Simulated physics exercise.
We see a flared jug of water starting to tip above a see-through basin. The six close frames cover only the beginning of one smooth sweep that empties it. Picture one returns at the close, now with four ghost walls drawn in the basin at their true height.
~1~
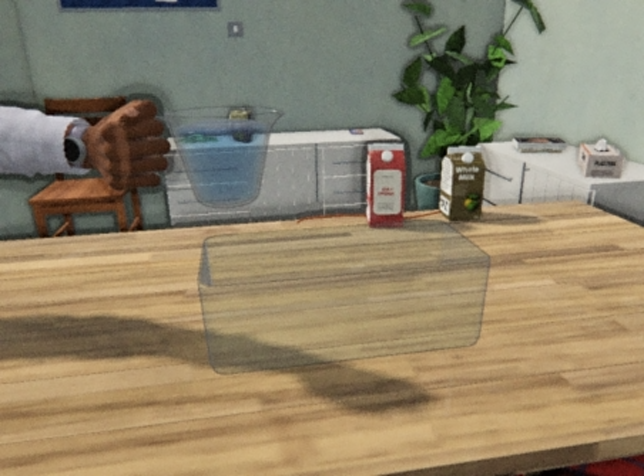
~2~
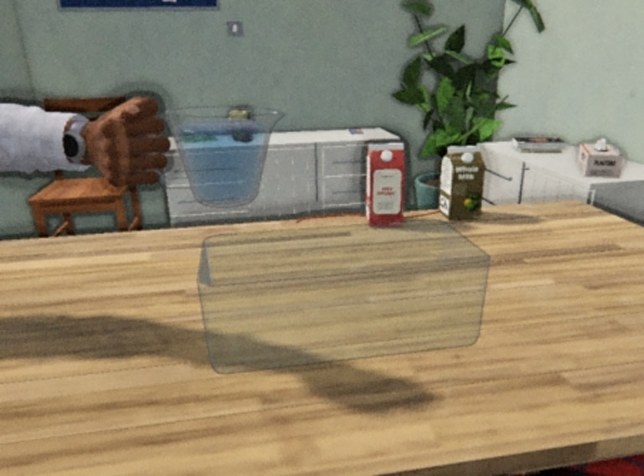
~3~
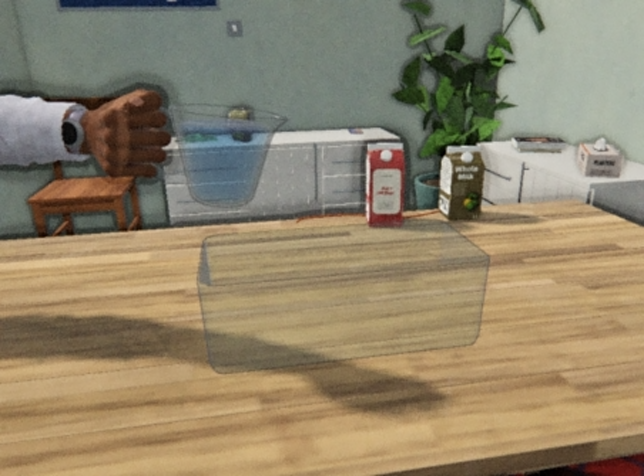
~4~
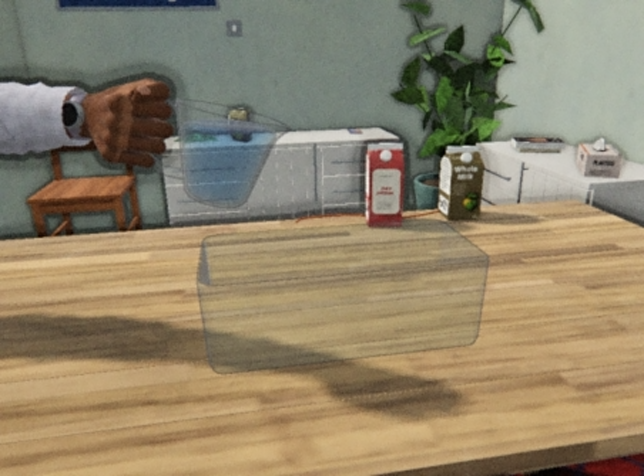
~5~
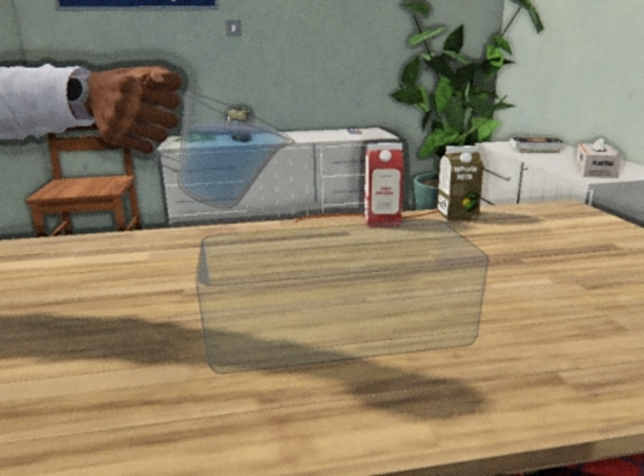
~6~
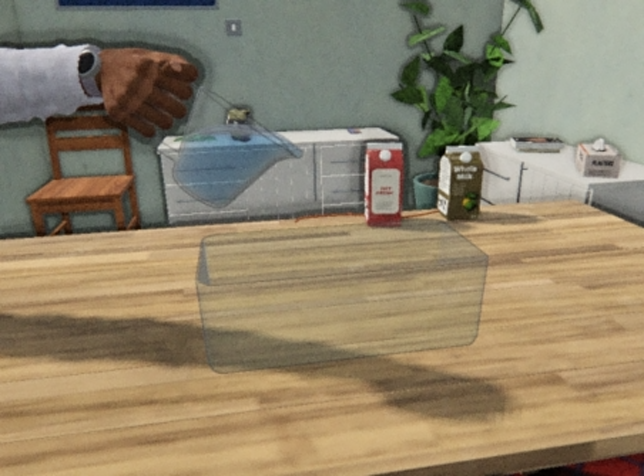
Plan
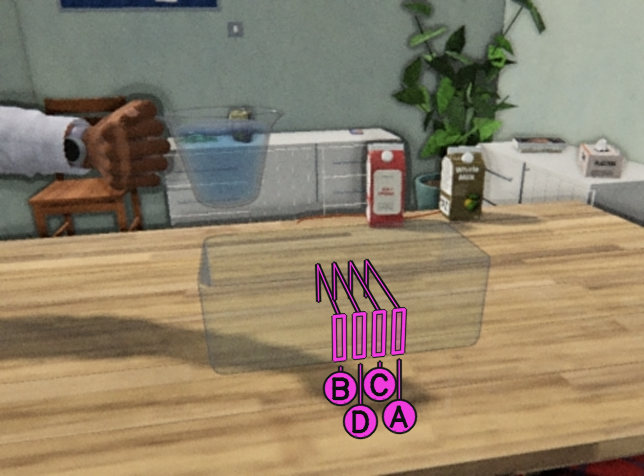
A hand holds a clear jug of water above a see-through basin and tilts it rightward.
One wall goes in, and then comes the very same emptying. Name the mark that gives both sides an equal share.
Place B does it best.
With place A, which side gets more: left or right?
More ends on the left.
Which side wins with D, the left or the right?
The left side.
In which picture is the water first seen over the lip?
In picture 6.
On the marked copy, A at (399, 360); B at (340, 367); C at (379, 362); D at (360, 364).
For place A, about 93 % ends left of the wall and 4 % right of it; 3 % is lost outside.
For place B, about 51 % ends left of the wall and 47 % right of it.
For place C, about 91 % ends left of the wall and 5 % right of it; 4 % is lost outside.
For place D, about 83 % ends left of the wall and 16 % right of it.
